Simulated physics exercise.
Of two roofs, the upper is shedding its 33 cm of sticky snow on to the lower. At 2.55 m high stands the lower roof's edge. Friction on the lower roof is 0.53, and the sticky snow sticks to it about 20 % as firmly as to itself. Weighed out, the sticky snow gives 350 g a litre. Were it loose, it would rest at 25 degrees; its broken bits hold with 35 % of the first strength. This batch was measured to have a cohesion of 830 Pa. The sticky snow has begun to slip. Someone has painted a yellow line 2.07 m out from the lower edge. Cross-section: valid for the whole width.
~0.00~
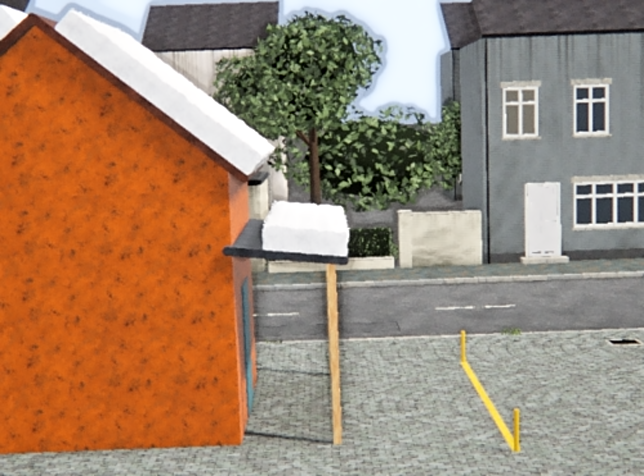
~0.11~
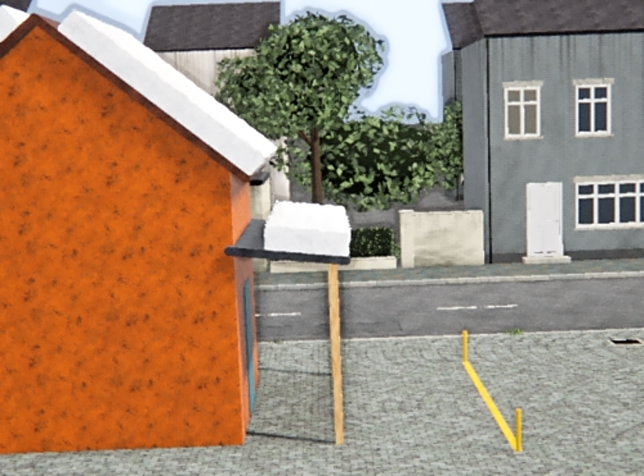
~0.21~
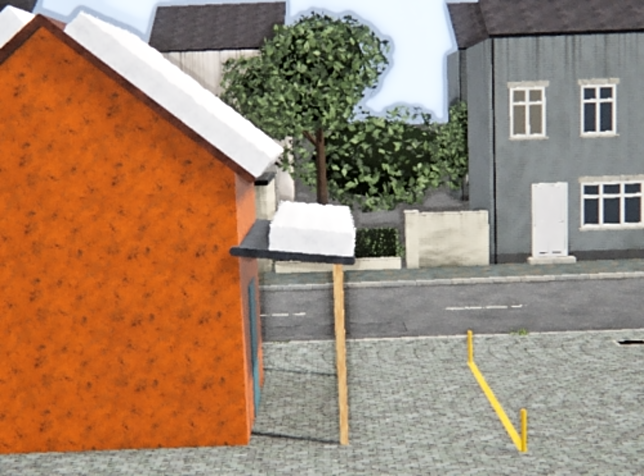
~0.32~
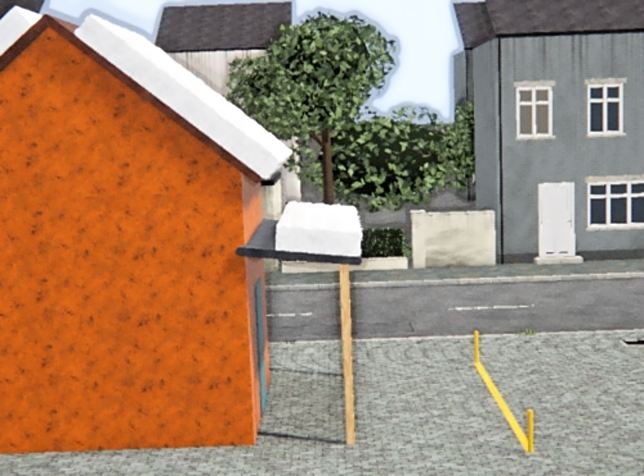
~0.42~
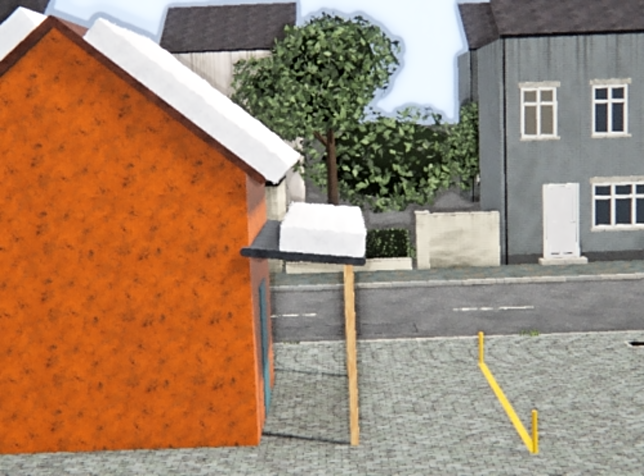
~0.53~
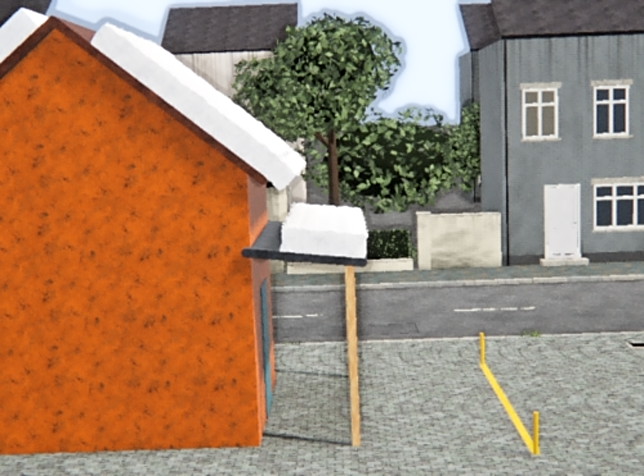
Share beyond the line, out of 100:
4 %.
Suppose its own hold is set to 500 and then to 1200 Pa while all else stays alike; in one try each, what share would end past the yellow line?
Respectively, close to 20 % and close to 0 %.
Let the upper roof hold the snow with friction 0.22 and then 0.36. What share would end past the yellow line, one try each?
Try 1: 30 %; try 2: 20 %.
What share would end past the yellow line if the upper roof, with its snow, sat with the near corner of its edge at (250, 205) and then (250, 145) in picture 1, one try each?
Try 1: Near 0 %; try 2: Near 25 %.
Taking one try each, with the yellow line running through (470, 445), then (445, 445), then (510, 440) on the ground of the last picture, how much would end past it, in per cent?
Roughly 25 %, then 35 %, then 10 %.
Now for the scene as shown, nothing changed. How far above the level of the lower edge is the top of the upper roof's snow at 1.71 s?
1.7 m, roughly.
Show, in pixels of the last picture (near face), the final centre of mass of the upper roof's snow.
(416, 370).
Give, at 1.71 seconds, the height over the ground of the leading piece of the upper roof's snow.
Close to 2.6 metres, I reckon.
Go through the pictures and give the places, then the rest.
The first frame shows leading edge of the sticky snow at (249, 159).
The second frame shows leading edge of the sticky snow at (252, 160), its middle shifted 9 mm.
The third frame shows leading edge of the sticky snow at (258, 162), its middle shifted 3.7 cm, 1 % of it past the upper edge, in one piece.
The fourth frame shows leading edge of the sticky snow at (268, 164), its middle shifted 8.3 cm, 3 % of it past the upper edge, in one piece.
The fifth frame shows leading edge of the sticky snow at (276, 169), its middle shifted 15 cm, 5 % of it past the upper edge, in one piece.
The sixth frame shows leading edge of the sticky snow at (283, 163), its middle shifted 24 cm, 8 % of it past the upper edge, cracking.
After 1.07 s, none is below the lower edge and 0 % is past the line.
After 1.71 s, none is below the lower edge and 0 % is past the line.
After 2.36 s, 29 % is below the lower edge and 0 % is past the line.
After 3.00 s, 54 % is below the lower edge and 4 % is past the line.
After 4.40 s, at the end, 61 % is below the lower edge and 4 % is past the line.
